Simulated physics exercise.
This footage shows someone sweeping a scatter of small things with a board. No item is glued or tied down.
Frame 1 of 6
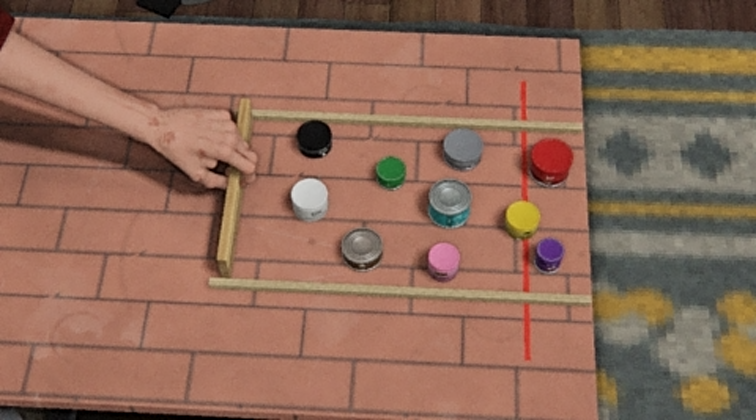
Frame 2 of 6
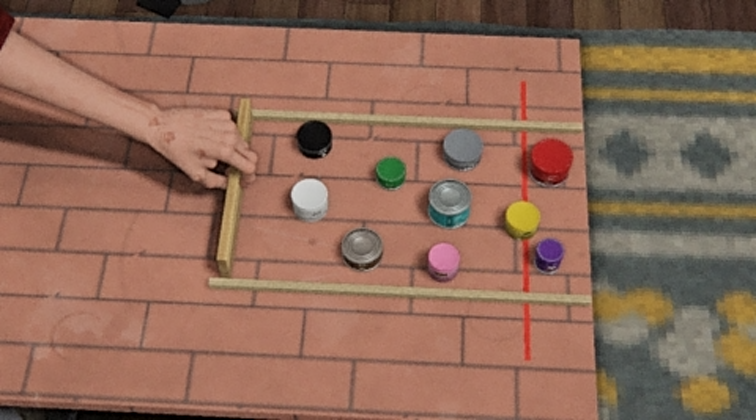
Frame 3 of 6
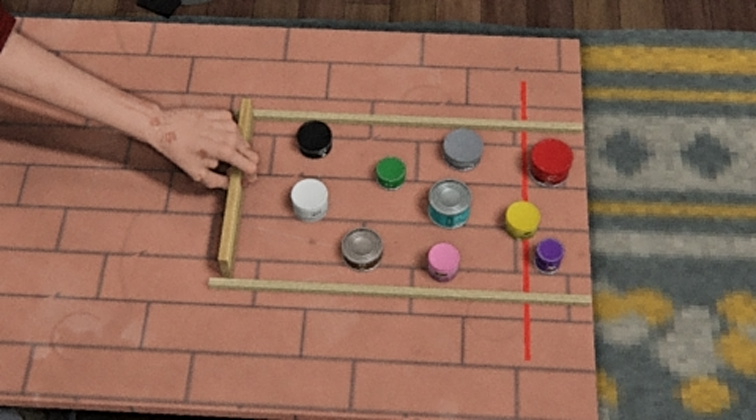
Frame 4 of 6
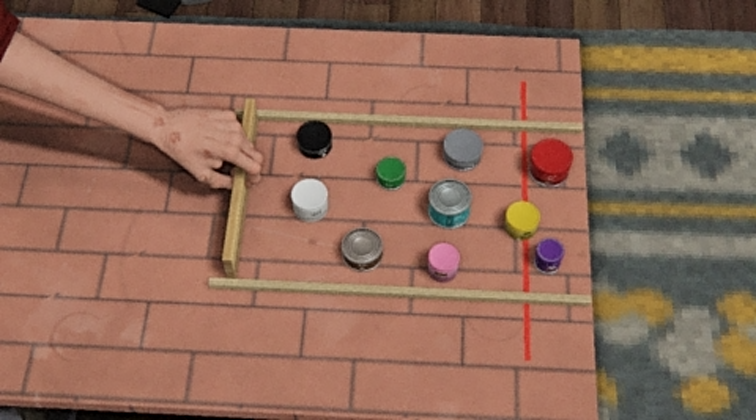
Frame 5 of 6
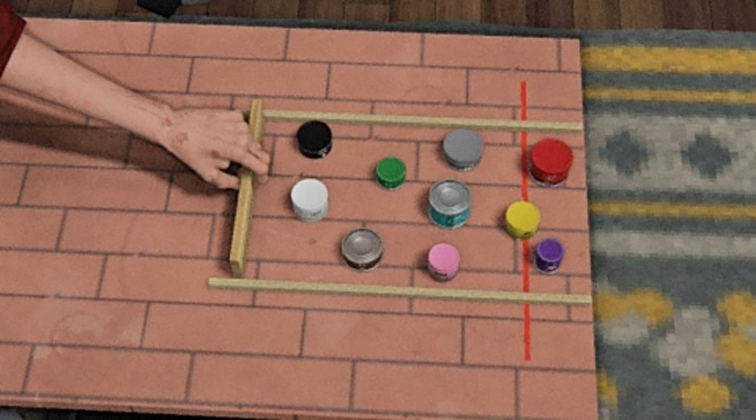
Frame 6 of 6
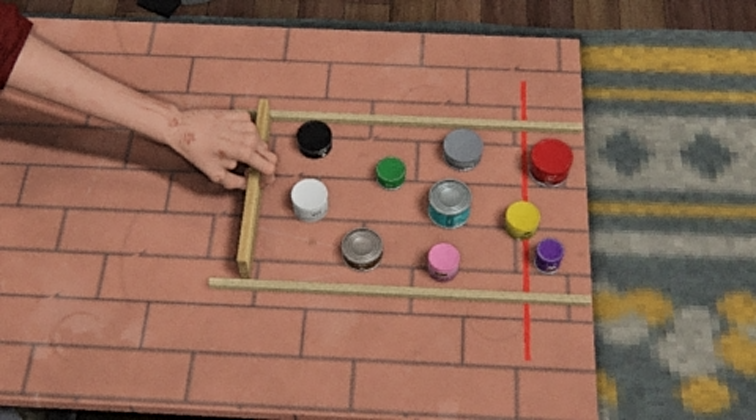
On a brick-patterned surface beside a grey and yellow rug, small tins and tubs sit scattered between two wooden strips, some near a red line. A hand at the left first holds a board nearly still, then slides it slightly right toward the black and white containers, while all the containers stay in place.
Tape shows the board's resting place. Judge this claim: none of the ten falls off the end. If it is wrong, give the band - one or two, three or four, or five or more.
Wrong; one or two fall off.
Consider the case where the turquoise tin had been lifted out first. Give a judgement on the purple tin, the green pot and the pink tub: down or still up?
Purple tin - safe, green pot - safe, pink tub - safe.
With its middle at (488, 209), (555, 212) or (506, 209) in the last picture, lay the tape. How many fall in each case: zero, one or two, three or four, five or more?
So, for the three spots in the order asked, I'd go with no fall at all, 5 or more and just one or two.
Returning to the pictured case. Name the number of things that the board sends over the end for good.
The figure is 1, exactly.
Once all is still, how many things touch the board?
Contact count: 4.
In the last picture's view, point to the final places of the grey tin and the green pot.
The grey tin at (577, 158), the green pot at (540, 179).
A little later, none off yet; red tin at rest near (550, 163); purple tin at rest near (549, 256); yellow tub at rest near (522, 221).
When it is over, the number that fall off is one or two; down, red tin.
